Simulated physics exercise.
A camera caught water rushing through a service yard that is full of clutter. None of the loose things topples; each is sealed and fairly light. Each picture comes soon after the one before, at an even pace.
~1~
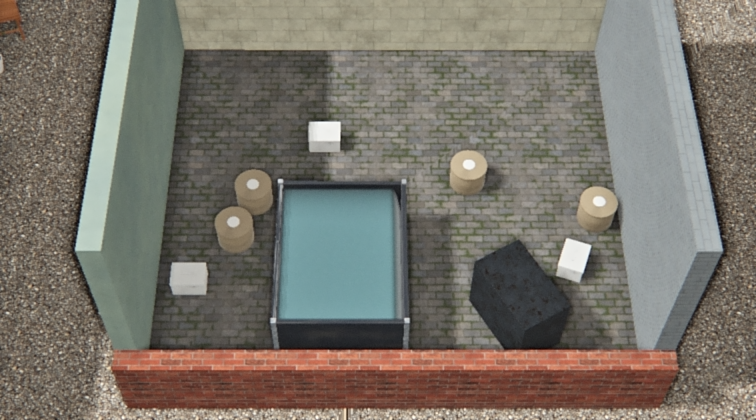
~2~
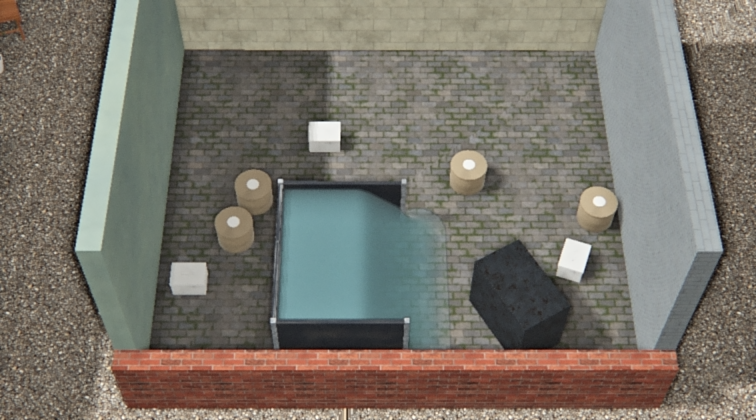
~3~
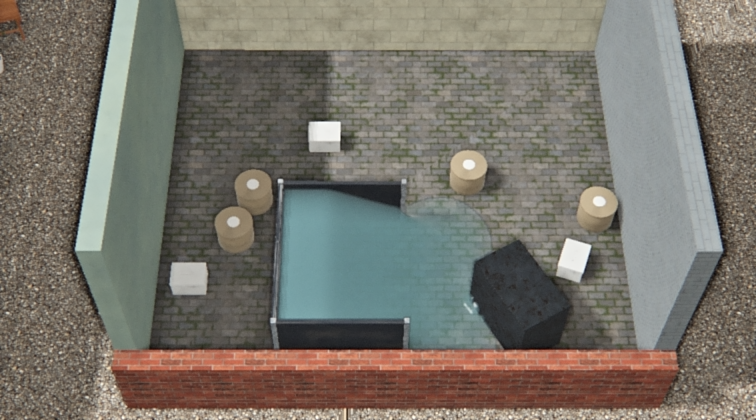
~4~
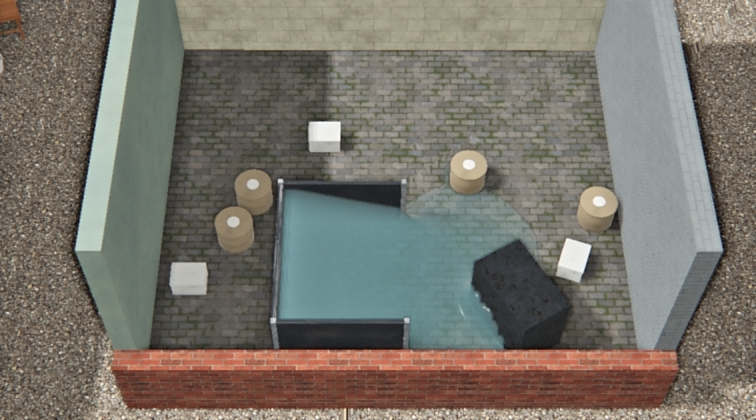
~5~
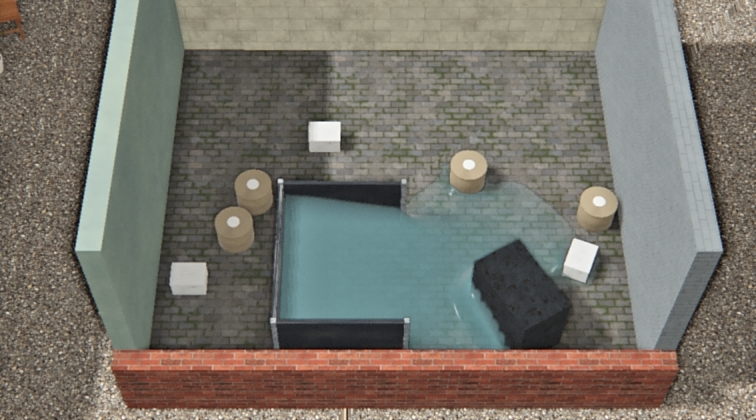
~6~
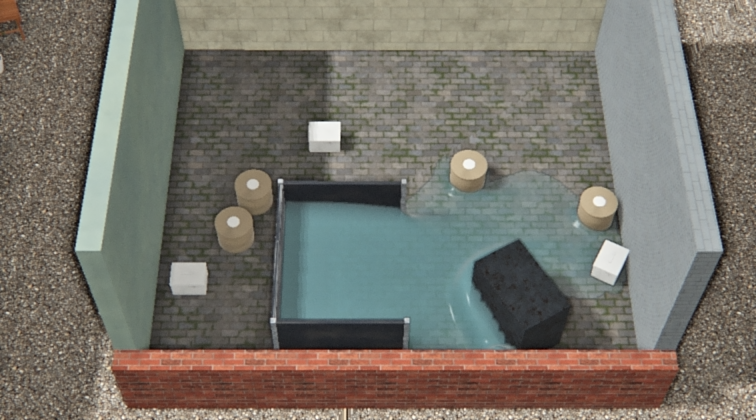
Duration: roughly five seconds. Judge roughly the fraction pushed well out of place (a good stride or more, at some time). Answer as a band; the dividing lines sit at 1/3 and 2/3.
1/3 to 2/3.
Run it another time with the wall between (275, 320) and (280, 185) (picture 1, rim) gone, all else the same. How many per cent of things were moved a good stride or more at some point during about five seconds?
I'd guess around 60 percent of them.
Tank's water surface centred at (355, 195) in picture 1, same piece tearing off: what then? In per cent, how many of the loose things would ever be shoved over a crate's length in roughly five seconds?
Roughly 60 percent of them.
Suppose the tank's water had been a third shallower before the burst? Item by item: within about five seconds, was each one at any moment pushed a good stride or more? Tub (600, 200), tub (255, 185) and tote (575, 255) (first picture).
Object 1: Passed the mark. Object 2: Stayed below the mark. Object 3: Passed the mark.
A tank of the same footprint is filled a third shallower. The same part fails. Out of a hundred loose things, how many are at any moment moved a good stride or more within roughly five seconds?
Share displaced: Approx. 30 percent.
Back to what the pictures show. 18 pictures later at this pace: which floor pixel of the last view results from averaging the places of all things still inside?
Somewhere near (356, 176) in the last view.
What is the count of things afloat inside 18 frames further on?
That number is 1.
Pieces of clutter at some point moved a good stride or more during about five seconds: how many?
Count: 4.
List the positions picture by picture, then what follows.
A tote at (575, 255), on the bottom; a tub at (469, 165) rests on the ground; 0 of 7 have shifted, in the first frame.
A tote at (575, 255) rests on the ground; a tub at (469, 165) rests on the ground; 0 of 7 have shifted, in the second frame.
A tote at (575, 255), on the bottom; a tub at (469, 165), on the bottom; 0 of 7 have shifted, in the third frame.
A tote at (575, 255), on the bottom; a tub at (469, 165) rests on the ground; 0 of 7 have shifted, in the fourth frame.
A tote at (581, 255), on the bottom, close to its start; a tub at (469, 165) rests on the ground; 1 of 7 have shifted, in the fifth frame.
A tote at (612, 258) rests on the ground, a stride from its start; a tub at (469, 165), on the bottom; 1 of 7 have shifted, in the sixth frame.
A moment on, 1 of 7 are well off their spots; 1 afloat.
Next, 2 of 7 are well off their spots; 2 afloat.
Later, 3 of 7 are well off their spots; 1 afloat.
In the end, 4 of 7 are well off their spots, and 4 have been at some point; 2 afloat.
